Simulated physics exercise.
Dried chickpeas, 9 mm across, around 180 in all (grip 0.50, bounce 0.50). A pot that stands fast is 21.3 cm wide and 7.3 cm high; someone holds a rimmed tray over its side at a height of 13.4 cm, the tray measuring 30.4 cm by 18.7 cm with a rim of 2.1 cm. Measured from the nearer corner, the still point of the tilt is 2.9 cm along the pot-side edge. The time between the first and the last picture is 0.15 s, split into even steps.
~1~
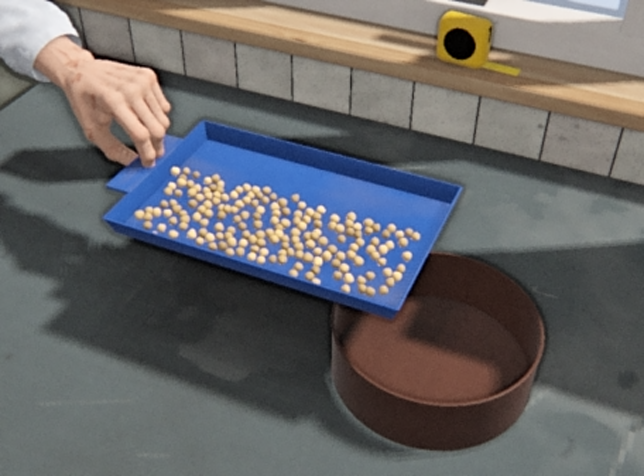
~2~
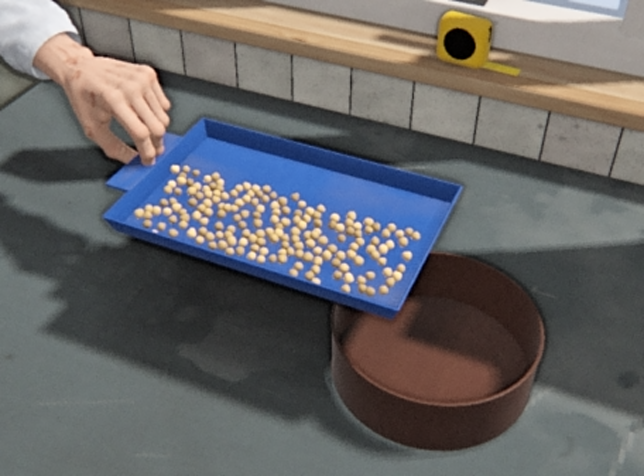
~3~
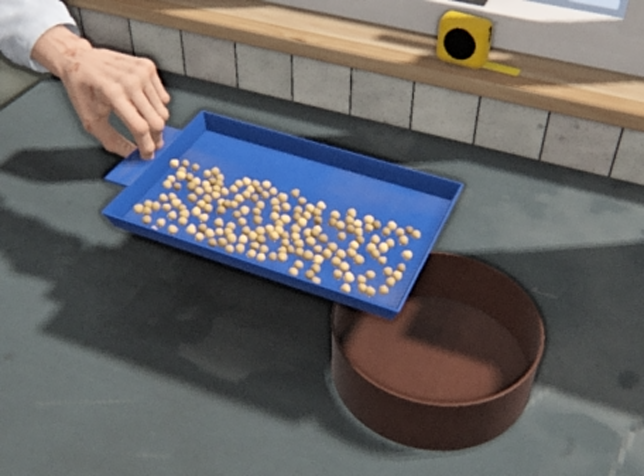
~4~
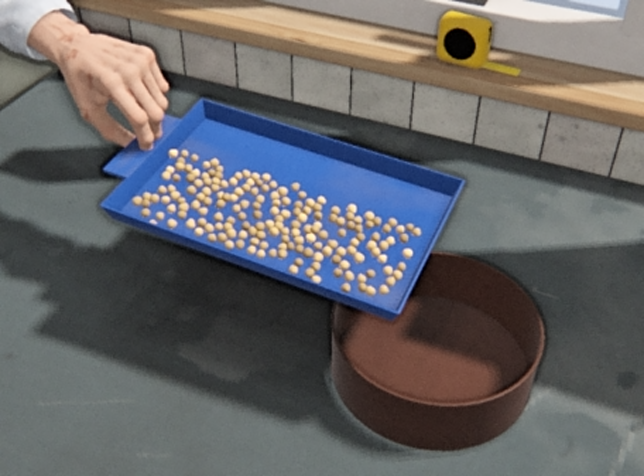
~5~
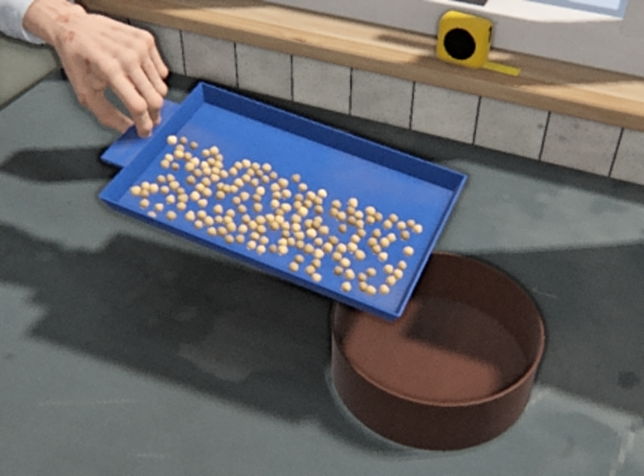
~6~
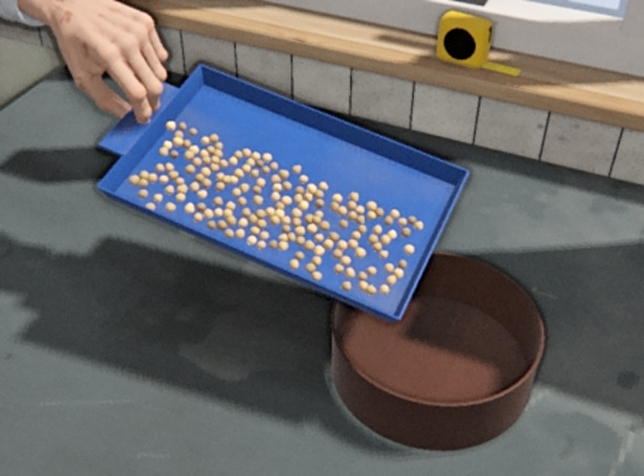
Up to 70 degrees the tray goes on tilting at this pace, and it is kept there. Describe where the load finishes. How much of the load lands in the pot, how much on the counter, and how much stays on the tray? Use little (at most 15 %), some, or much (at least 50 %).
Pot - some, counter - some, tray - some.
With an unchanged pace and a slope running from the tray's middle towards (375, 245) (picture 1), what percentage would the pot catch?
I'd say close to 55 %.
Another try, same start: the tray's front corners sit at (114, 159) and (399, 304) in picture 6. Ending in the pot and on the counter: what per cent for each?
In the pot: 55 per cent; on the counter: 5 per cent.
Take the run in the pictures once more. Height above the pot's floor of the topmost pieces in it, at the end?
It gets to about 1.5 cm.
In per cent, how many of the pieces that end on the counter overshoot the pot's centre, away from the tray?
Roughly 80 percent of the spill.
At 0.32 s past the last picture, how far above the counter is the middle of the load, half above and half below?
Roughly 20 cm.
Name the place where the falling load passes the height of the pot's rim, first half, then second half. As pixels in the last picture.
First near (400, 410), then at (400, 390).
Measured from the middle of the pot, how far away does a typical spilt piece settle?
Close to 20 cm, give or take.
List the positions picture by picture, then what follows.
Tray tilt 0 degrees, front corners at (113, 216) and (393, 302); middle of the pieces at (278, 228); pot at (437, 321), in the first picture.
Tray tilt 1 degrees, front corners at (113, 214) and (393, 303); middle of the pieces at (278, 227), in the second picture.
Tray tilt 2 degrees, front corners at (112, 210) and (394, 304); middle of the pieces at (278, 224), in the third picture.
Tray tilt 5 degrees, front corners at (111, 203) and (394, 305), lowest corner right front; middle of the pieces at (278, 220), in the fourth picture.
Tray tilt 9 degrees, front corners at (109, 194) and (395, 307), lowest corner right front; middle of the pieces at (279, 213), in the fifth picture.
Tray tilt 14 degrees, front corners at (108, 184) and (395, 310), lowest corner right front; middle of the pieces at (279, 207); pot at (437, 321), in the sixth picture.
Then, 0.19 s after the last picture, tilt 43 degrees; the tray holds 100 %, the pot 0 %.
Then, 0.32 s after the last picture, tilt 63 degrees; the tray holds 100 %, the pot 0 %.
Then, 0.57 s after the last picture, tilt 70 degrees; the tray holds 45 %, the pot 15 %.
In the end, pot 30 %, counter 40 %, tray 30 %.
